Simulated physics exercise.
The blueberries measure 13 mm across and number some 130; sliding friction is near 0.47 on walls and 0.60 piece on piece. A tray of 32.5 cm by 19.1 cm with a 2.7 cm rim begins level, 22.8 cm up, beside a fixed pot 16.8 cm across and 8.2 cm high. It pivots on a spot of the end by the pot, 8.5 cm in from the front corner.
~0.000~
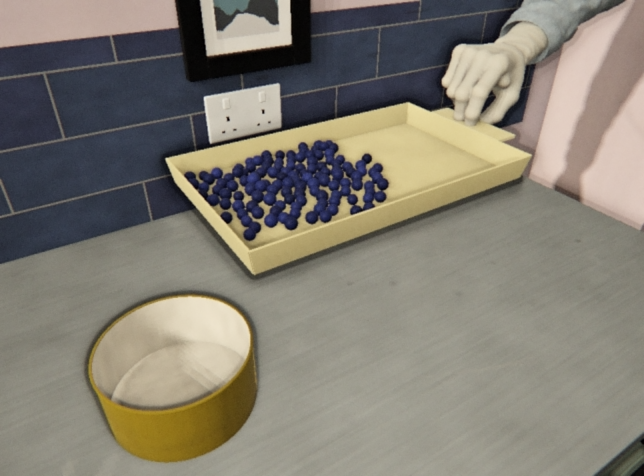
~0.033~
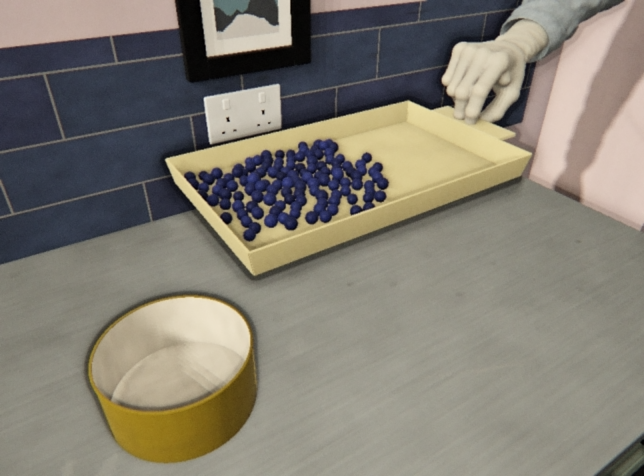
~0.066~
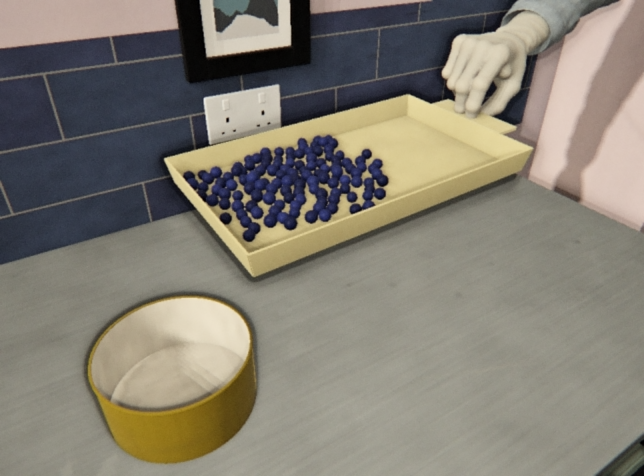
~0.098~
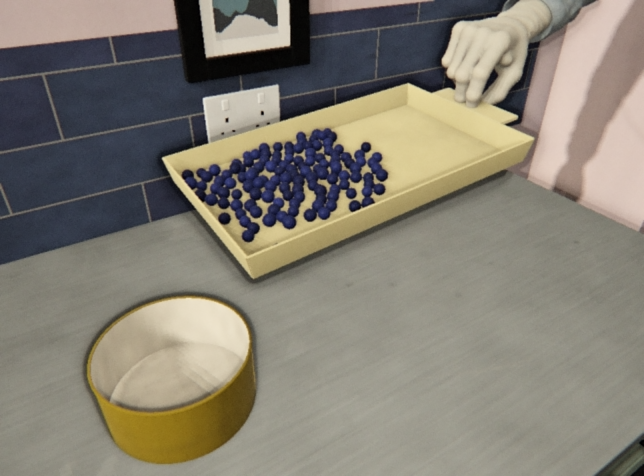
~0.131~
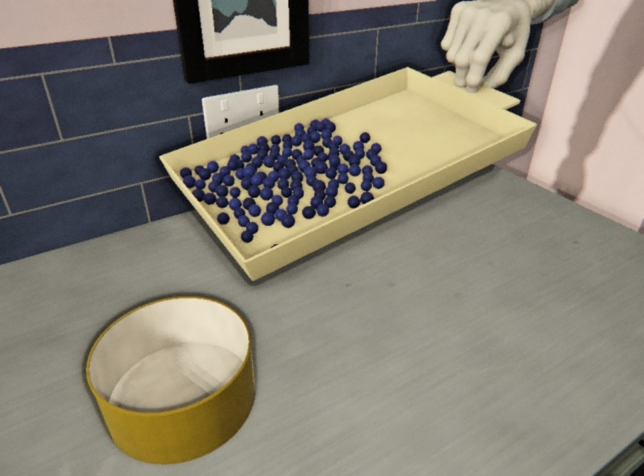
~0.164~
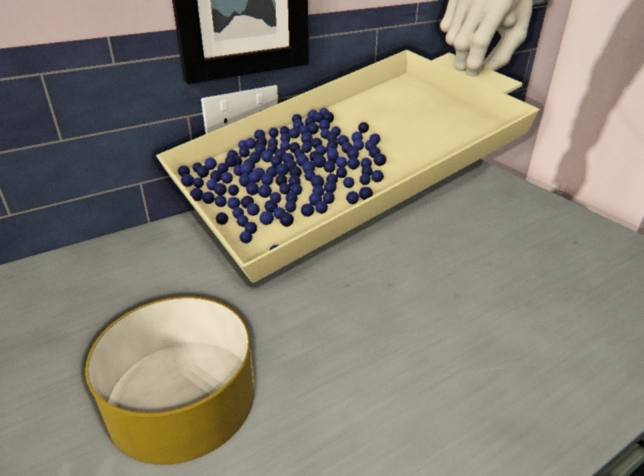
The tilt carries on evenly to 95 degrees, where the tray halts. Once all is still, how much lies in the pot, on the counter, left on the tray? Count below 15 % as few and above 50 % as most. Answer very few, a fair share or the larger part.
In the pot: A fair share; on the counter: The larger part; left on the tray: Very few.
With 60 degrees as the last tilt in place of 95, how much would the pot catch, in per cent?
It would be near 0 per cent.
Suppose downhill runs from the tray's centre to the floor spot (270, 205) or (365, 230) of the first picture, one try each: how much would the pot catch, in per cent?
Some 85 and 0 per cent.
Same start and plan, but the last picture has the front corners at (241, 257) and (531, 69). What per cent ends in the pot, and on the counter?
Pot 60, counter 40.
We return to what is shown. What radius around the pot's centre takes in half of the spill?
Some 16 cm.
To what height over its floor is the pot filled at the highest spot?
Roughly 2.0 cm.
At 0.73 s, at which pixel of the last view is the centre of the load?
At about (226, 195).
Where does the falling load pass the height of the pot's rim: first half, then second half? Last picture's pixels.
At about (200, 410), then at (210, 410).
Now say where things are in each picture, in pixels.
Tray tilt 0 degrees, front corners at (252, 247) and (525, 154); middle of the pieces at (296, 182); pot at (173, 346), in the first picture.
Tray tilt 1 degrees, front corners at (252, 248) and (525, 153); middle of the pieces at (296, 181), in the second picture.
Tray tilt 2 degrees, front corners at (251, 250) and (526, 147); middle of the pieces at (295, 180), in the third picture.
Tray tilt 5 degrees, front corners at (249, 252) and (527, 138), lowest corner left front; middle of the pieces at (294, 176), in the fourth picture.
Tray tilt 8 degrees, front corners at (248, 256) and (529, 124), lowest corner left front; middle of the pieces at (293, 171), in the fifth picture.
Tray tilt 12 degrees, front corners at (246, 260) and (531, 109), lowest corner left front; middle of the pieces at (291, 166); pot at (171, 348). Its pace works out near 120 degrees a second, in the sixth picture.
After 0.50 s, tilt 52 degrees; the tray holds 100 %, the pot 0 %.
After 0.73 s, tilt 80 degrees; the tray holds 95 %, the pot 0 %.
After 1.07 s, tilt 95 degrees; the tray holds 25 %, the pot 0 %.
By 2.3 s all is still; pot 40 %, counter 55 %, tray 5 %.
